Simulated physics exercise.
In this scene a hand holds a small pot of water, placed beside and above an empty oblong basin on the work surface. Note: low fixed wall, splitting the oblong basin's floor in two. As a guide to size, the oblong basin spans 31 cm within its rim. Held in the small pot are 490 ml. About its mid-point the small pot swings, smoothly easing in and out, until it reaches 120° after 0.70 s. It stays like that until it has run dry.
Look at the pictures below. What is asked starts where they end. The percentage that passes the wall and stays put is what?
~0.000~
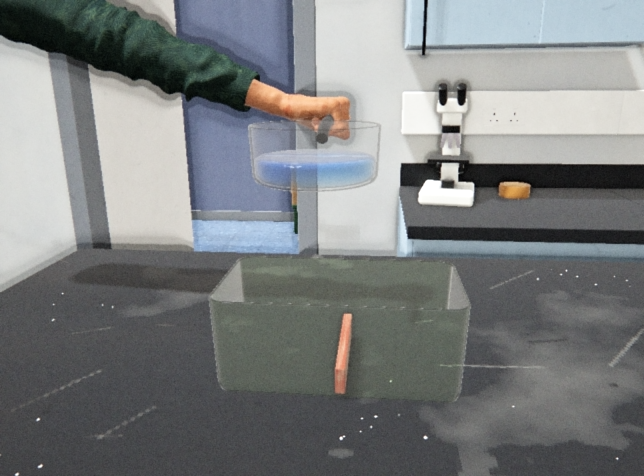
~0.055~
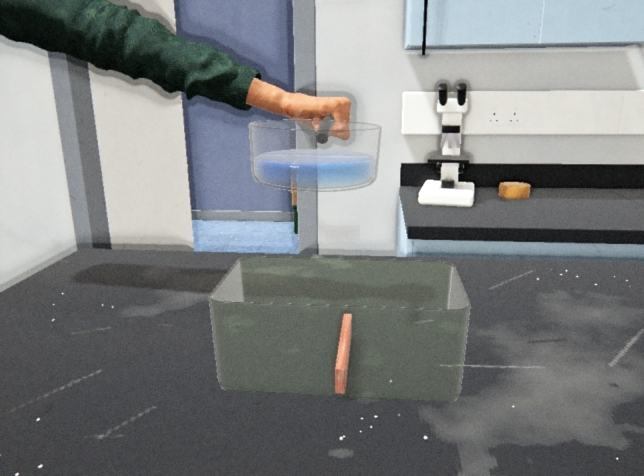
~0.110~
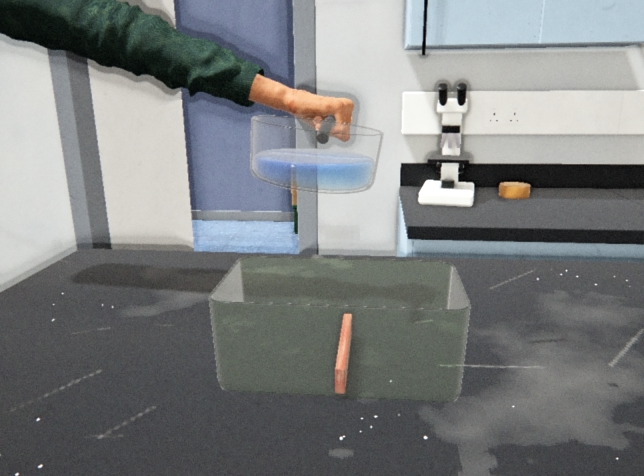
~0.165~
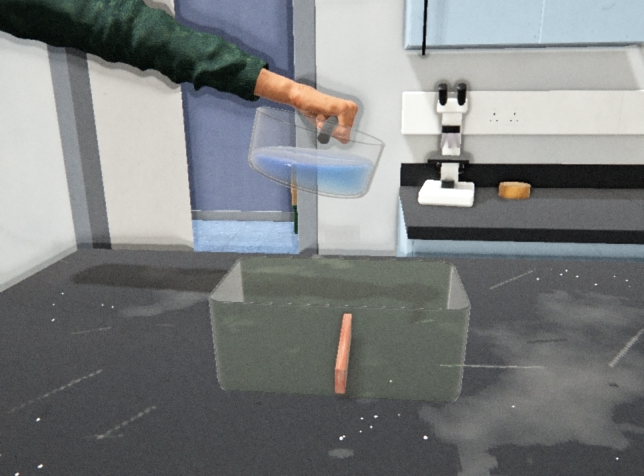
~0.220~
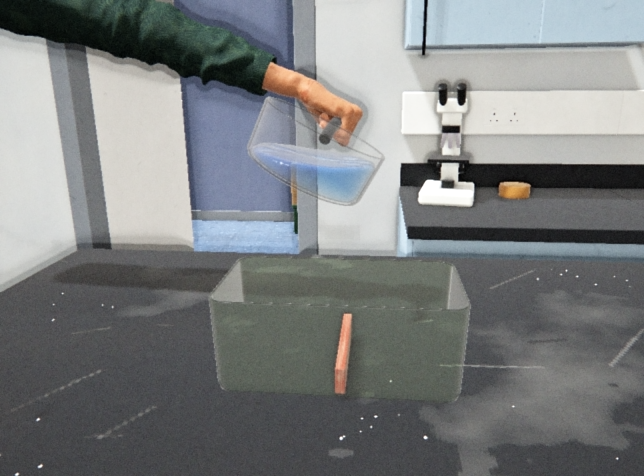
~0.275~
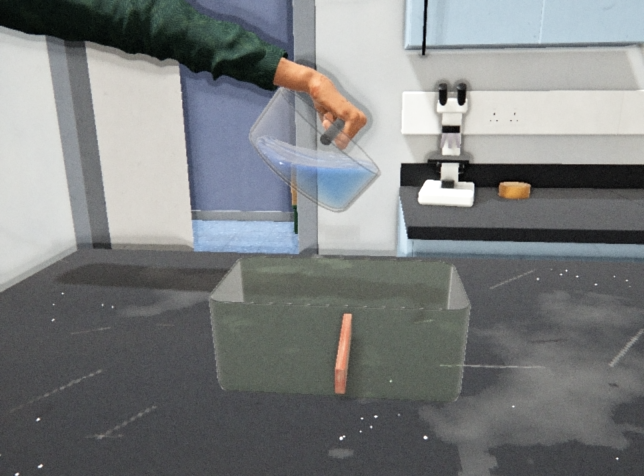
It is about 81 per cent.
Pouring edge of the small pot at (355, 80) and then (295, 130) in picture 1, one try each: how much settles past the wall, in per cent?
Near 65 in a hundred on the first go and near 15 in a hundred on the second.
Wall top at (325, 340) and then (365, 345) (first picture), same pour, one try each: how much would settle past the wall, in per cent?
Respectively close to 85 and 55 %.
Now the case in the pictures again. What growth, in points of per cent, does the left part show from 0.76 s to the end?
Close to 4% of the whole.
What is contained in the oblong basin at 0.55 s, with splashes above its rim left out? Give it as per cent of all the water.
46 %, more or less.
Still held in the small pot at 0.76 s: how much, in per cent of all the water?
Remaining share: Approx. 1 %.
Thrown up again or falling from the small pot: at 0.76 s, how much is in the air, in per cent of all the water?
About 14 percent.
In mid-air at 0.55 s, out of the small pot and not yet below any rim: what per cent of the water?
Estimate: Some 40 % of the total.
By 0.55 s the tilt is 107° and 14 per cent is still to pour, 0 is left of the wall and 45 right of it.
By 0.76 s the tilt is 120° and 1 per cent is still to pour, 10 is left of the wall and 75 right of it.
By 0.97 s the tilt is 120° and 0 per cent is still to pour, 14 is left of the wall and 82 right of it.
By 1.20 s the tilt is 120° and 0 per cent is still to pour, 15 is left of the wall and 81 right of it.
At rest 15 per cent lies left of the wall, 81 right of it and 4 outside.
